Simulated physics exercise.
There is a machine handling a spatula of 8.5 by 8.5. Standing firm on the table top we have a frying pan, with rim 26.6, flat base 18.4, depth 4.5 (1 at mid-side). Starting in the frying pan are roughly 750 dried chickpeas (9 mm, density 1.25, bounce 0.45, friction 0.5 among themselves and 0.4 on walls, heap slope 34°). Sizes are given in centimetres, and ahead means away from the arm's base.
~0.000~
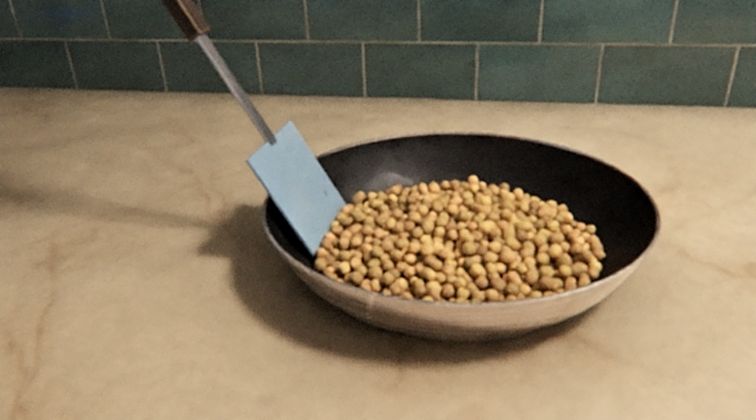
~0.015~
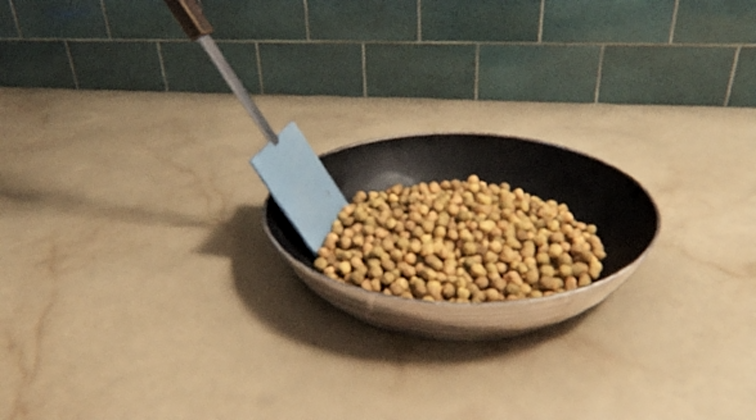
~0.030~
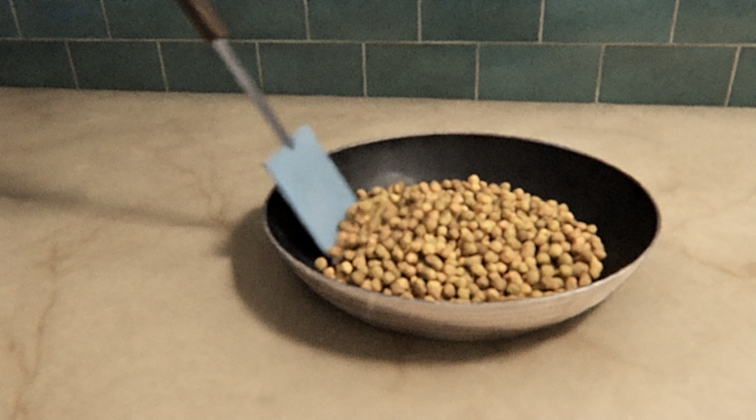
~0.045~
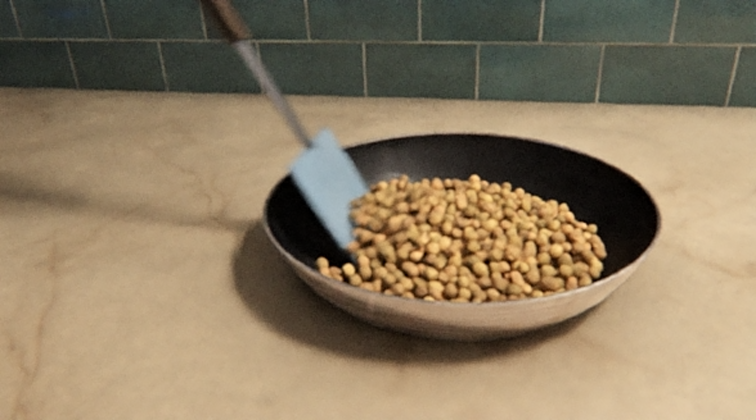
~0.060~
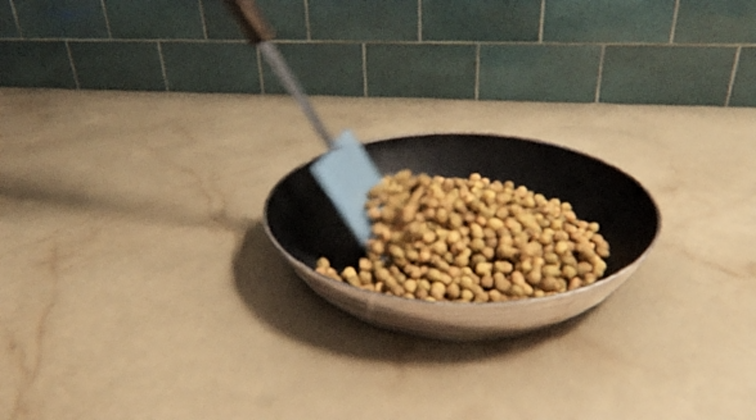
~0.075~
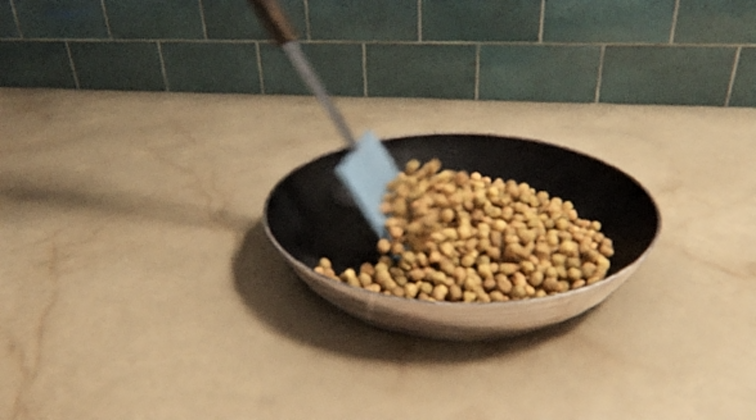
On a stone-look counter by green tiles, a blue spatula pushing small tan-green chickpeas rightward in a dark frying pan.
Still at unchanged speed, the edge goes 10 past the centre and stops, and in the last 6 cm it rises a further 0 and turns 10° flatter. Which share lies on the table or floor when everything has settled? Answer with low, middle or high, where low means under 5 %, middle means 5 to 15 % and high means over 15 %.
High.
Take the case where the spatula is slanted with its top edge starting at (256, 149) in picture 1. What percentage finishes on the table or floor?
Roughly 20%.
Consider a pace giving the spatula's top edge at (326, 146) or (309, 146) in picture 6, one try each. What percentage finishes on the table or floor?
15 % and 15 %.
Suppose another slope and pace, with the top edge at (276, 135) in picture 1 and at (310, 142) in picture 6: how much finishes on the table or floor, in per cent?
Roughly 10 %.
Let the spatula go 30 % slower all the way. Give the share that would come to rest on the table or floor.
About 20 in a hundred.
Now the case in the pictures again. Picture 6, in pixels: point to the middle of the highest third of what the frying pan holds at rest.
Roughly (592, 230).
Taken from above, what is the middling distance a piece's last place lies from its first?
Distance: Around 6 cm.
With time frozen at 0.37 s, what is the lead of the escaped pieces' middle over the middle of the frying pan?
About 18 cm.
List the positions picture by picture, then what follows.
In the first frame, spatula top edge at (270, 139), sloping 60°; upper third of the load around (450, 230), from x 320 to 600, top at y 180; 749 in the frying pan.
In the second frame, spatula top edge at (273, 139), sloping 60°; upper third of the load around (450, 230), from x 320 to 600, top at y 180.
In the third frame, spatula top edge at (286, 142), sloping 60°; upper third of the load around (438, 228), from x 320 to 600, top at y 180.
In the fourth frame, spatula top edge at (309, 145), sloping 60°; upper third of the load around (433, 225), from x 320 to 600, top at y 180.
In the fifth frame, spatula top edge at (332, 146), sloping 60°; upper third of the load around (439, 220), from x 320 to 600, top at y 175.
In the sixth frame, spatula top edge at (355, 148), sloping 60°; upper third of the load around (445, 218), from x 315 to 605, top at y 165; 749 in the frying pan.
By 0.11 s, sloping 60°, highest piece 7 above the table; 749 in the frying pan.
By 0.15 s, sloping 57°, highest piece 7 above the table; 749 in the frying pan.
By 0.37 s, sloping 50°, highest piece 17 above the table; 548 in the frying pan, 109 on the table or floor, 92 on the blade or in flight.
By 1.42 s, sloping 50°, highest piece 5 above the table; 548 in the frying pan, 201 on the table or floor.
Final count, 548 in the frying pan, 201 on the table or floor. That is 27 % on the table or floor.
